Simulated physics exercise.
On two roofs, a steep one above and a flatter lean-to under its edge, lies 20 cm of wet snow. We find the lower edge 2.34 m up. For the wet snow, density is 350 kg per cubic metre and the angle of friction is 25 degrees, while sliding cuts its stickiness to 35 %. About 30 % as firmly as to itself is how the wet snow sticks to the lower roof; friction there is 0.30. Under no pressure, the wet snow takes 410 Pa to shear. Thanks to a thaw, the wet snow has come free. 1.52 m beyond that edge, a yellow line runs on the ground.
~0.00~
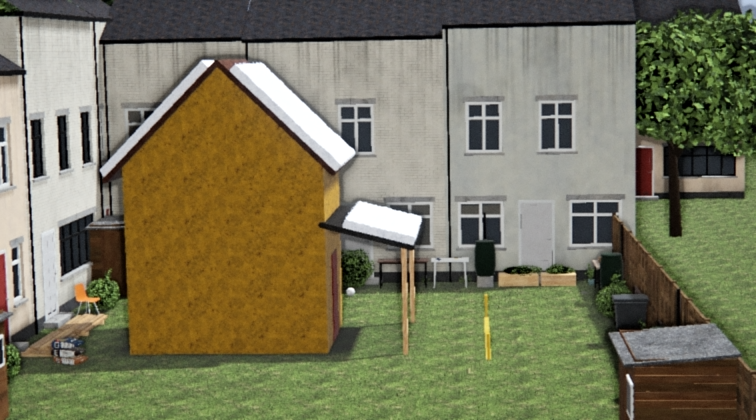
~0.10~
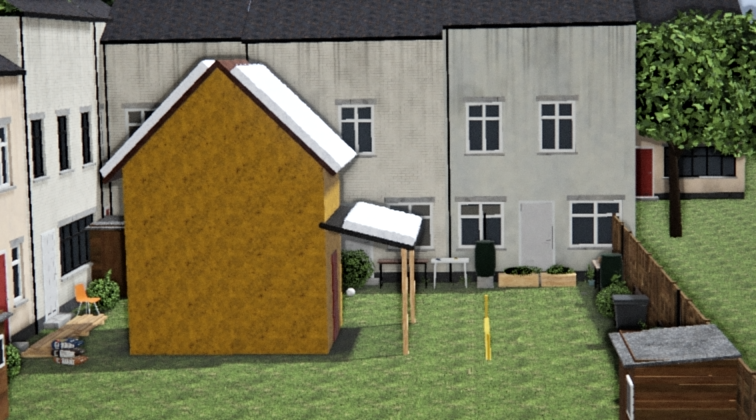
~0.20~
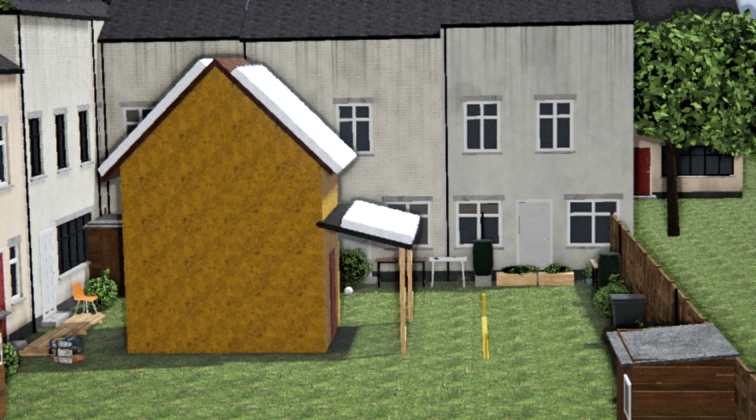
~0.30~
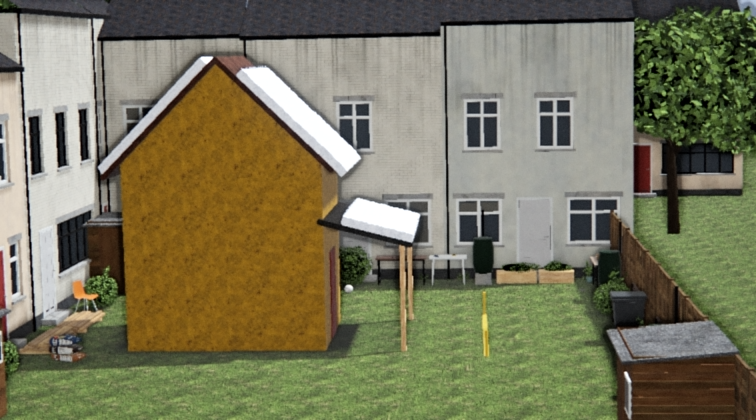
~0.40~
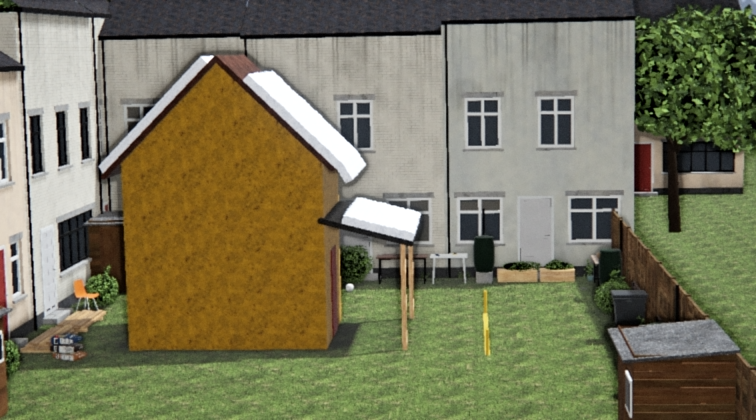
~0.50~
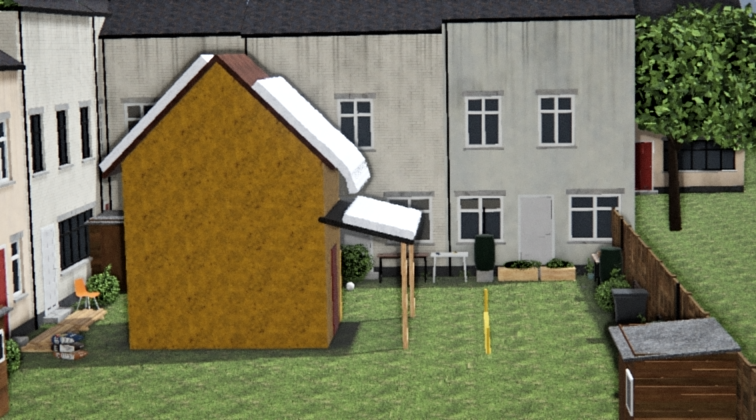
White snow on the steep roof of an orange-brown house slid slowly down the right slope, uncovering a reddish strip near the peak and poking out past the edge above the snow-covered lean-to.
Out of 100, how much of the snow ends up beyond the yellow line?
Roughly 60 out of 100.
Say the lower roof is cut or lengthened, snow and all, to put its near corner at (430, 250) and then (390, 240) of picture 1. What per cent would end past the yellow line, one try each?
In that order: 65 %, 50 %.
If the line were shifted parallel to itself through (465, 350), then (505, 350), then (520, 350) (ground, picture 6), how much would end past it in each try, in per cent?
In order, some 70, 50 and 45 percent would end past it.
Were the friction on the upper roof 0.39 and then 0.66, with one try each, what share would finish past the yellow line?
In turn about 55 %, 45 %.
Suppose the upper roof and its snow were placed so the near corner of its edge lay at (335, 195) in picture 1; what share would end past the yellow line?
I'd put it at close to 50 percent.
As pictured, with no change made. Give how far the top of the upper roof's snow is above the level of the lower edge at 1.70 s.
At that moment it reaches around 0.6 m above the edge.
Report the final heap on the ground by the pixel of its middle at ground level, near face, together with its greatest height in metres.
The heap centres close to (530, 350) and stands about 0.2 m tall.
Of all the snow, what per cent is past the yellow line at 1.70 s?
Roughly 35 per cent.
After 1.05 s, none is below the lower edge and 0 % is past the line.
After 1.70 s, 64 % is below the lower edge and 37 % is past the line.
After 2.35 s, 76 % is below the lower edge and 60 % is past the line.
After 3.00 s, 76 % is below the lower edge and 60 % is past the line.
After 3.10 s, 76 % is below the lower edge and 60 % is past the line.
